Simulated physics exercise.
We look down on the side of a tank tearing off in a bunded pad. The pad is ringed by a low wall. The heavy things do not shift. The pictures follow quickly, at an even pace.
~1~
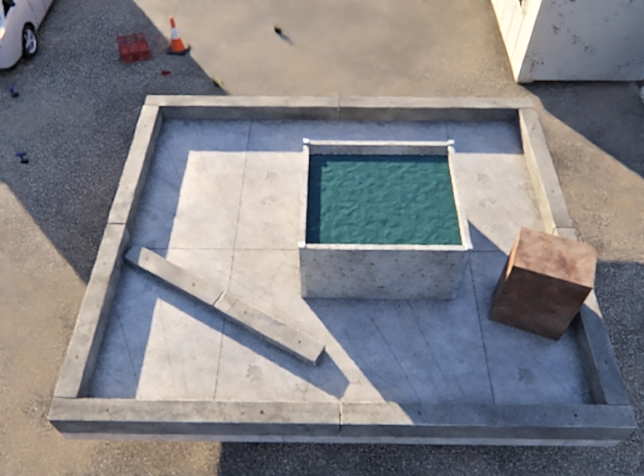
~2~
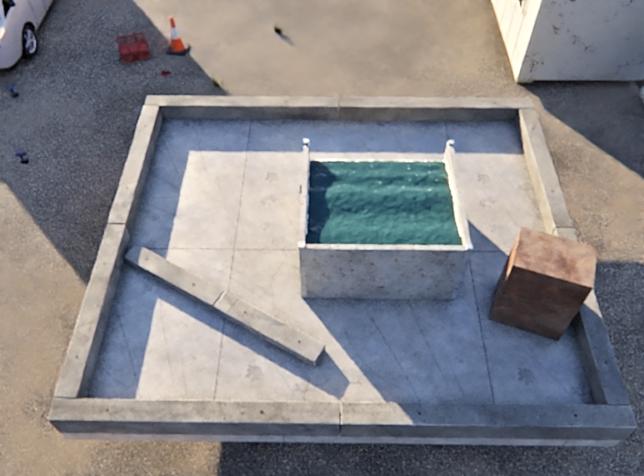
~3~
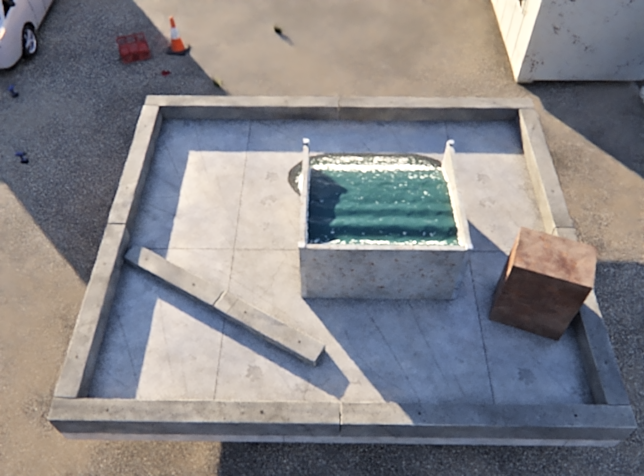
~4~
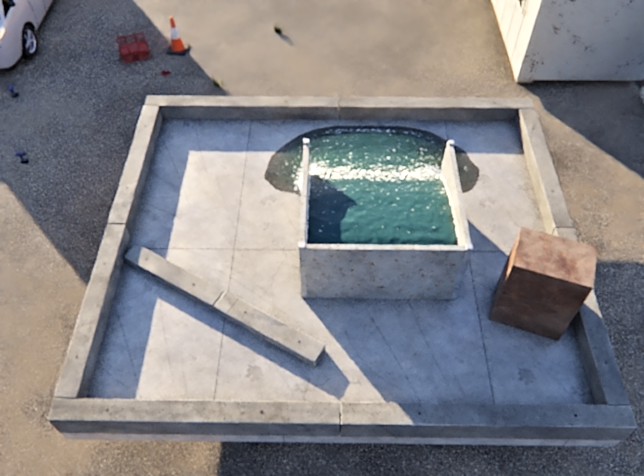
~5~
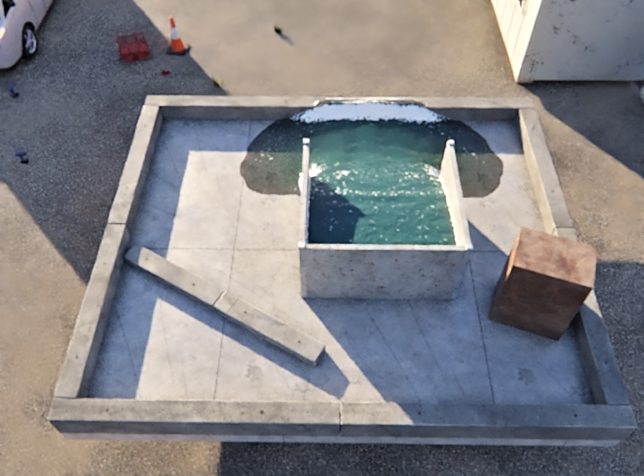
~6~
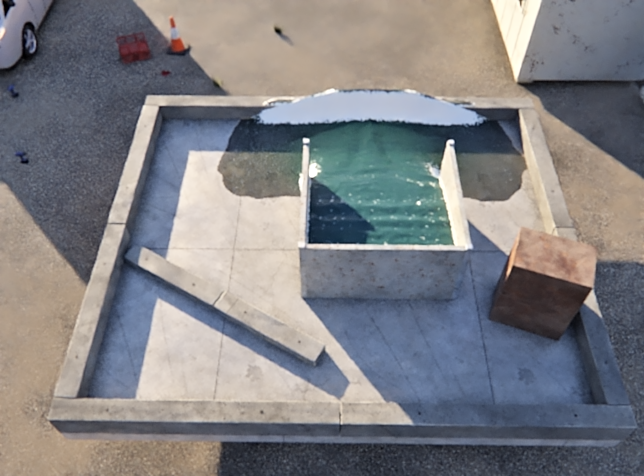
A low concrete wall rings a pale rectangular pad, seen from high above, with a still camera, on sunlit grey pavement. A square grey tank of blue-green water stands near the centre, a rusty brown block to its right, a broken-looking concrete beam at lower left, and an orange cone beyond. The tank's far side gives way, and water rushes out, fanning darkly across the pad and splashing white along the far wall.
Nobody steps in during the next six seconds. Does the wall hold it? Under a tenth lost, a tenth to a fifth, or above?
Over the wall goes over a fifth.
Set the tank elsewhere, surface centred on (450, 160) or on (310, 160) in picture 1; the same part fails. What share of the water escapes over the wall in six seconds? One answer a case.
Near 36 and 32 in a hundred.
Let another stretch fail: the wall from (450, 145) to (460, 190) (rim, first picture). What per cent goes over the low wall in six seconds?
About 20 per cent.
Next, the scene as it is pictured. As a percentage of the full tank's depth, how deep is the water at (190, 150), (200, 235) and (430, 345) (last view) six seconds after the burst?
About 10, 12 and 10 per cent.
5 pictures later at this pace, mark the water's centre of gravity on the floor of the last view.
Near (371, 185).
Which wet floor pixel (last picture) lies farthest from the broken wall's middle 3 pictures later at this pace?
Close to (186, 125).
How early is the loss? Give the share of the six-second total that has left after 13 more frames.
Close to 90 %.
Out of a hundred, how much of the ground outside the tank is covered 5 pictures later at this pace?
Close to 30 %.
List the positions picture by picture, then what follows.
The first frame shows the water tank at (381, 196) is whole and still.
In the second frame, water pours out on the water tank's far side and has run to a hidden place.
In the third frame, water pours out on the water tank's far side and has run to (296, 173).
In the fourth frame, the front is at (456, 151), out from the gap on the water tank's far side.
In the fifth frame, the front is at (284, 120), out from the gap on the water tank's far side.
In the sixth frame, the front is at (249, 120), out from the gap on the water tank's far side.
A moment on, water covers 30 % of the floor; the low wall has let 1 % over.
Next, water covers 35 % of the floor; the low wall has let 8 % over.
Then, water covers 50 % of the floor; the low wall has let 20 % over.
Later, water covers 70 % of the floor; the low wall has let 22 % over.
In the end, water covers 75 % of the floor; the low wall has let 22 % over.
